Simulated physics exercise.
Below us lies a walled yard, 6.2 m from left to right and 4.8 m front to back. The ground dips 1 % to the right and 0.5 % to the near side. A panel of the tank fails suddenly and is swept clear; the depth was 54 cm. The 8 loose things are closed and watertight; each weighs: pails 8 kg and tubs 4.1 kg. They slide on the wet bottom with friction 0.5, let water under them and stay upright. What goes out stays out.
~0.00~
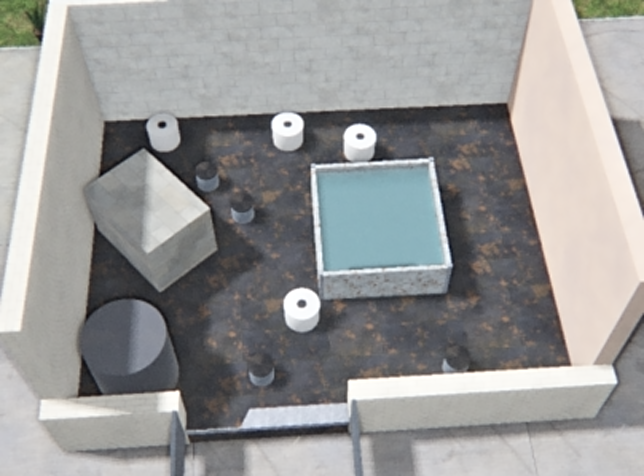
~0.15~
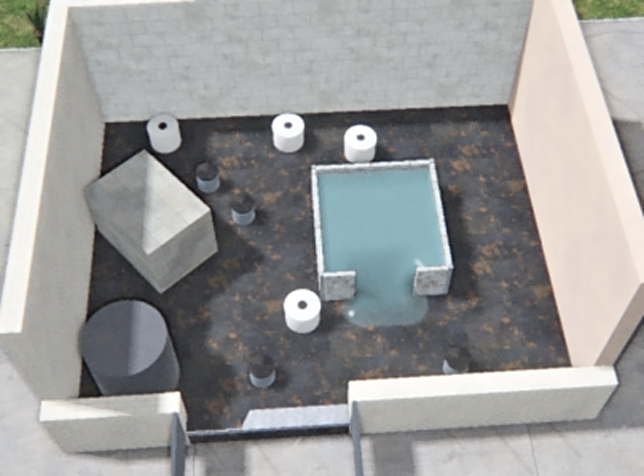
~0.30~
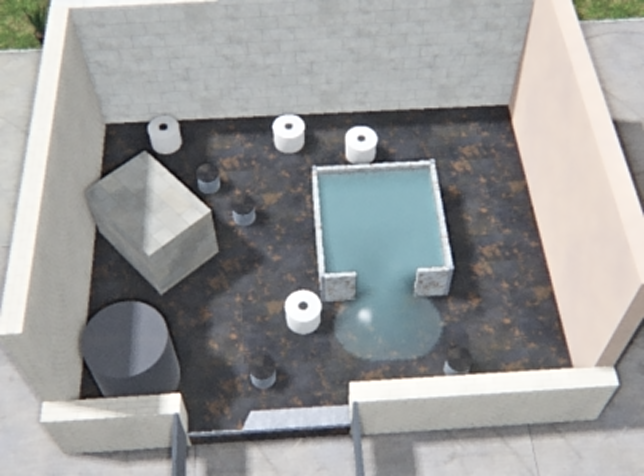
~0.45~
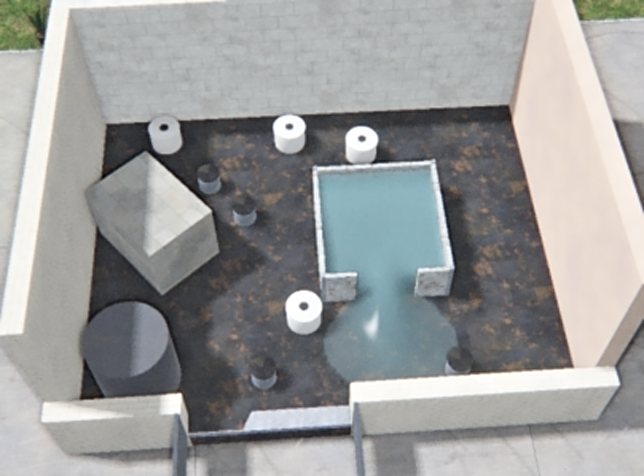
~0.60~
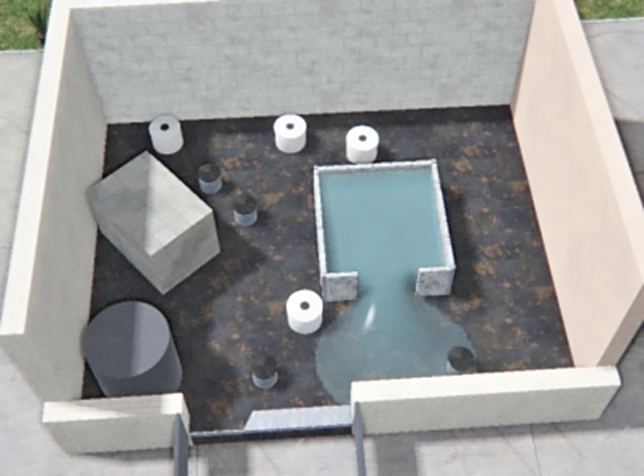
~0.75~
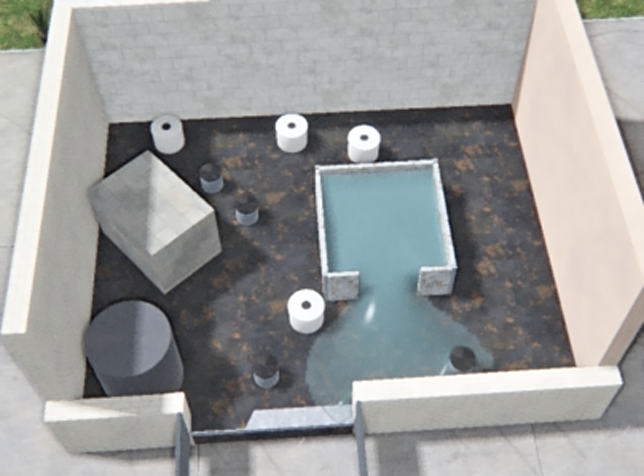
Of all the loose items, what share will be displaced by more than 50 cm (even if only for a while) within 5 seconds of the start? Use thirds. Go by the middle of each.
It is not even a third.
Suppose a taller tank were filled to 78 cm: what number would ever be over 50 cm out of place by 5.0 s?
Then 2.
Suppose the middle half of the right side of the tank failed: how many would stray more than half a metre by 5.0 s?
Then 3.
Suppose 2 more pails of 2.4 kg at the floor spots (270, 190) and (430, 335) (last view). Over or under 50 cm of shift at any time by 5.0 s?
In that order: Under, past it.
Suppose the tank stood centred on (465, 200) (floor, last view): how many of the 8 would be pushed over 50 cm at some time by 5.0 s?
Then 3.
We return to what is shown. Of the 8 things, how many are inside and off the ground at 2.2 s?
At that moment 0.
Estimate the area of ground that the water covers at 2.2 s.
Some 9.0 m2.
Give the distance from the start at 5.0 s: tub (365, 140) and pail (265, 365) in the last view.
In that order: 0 cm, 40 cm.
After 1.1 s 0 of 8 are over 50 cm from their spots; 0 afloat.
After 2.2 s 1 of 8 are over 50 cm from their spots; 0 afloat.
After 3.5 s 1 of 8 are over 50 cm from their spots; 0 afloat.
After 5.0 s 1 of 8 are over 50 cm from their spots, and 1 have been at some point; 0 afloat.
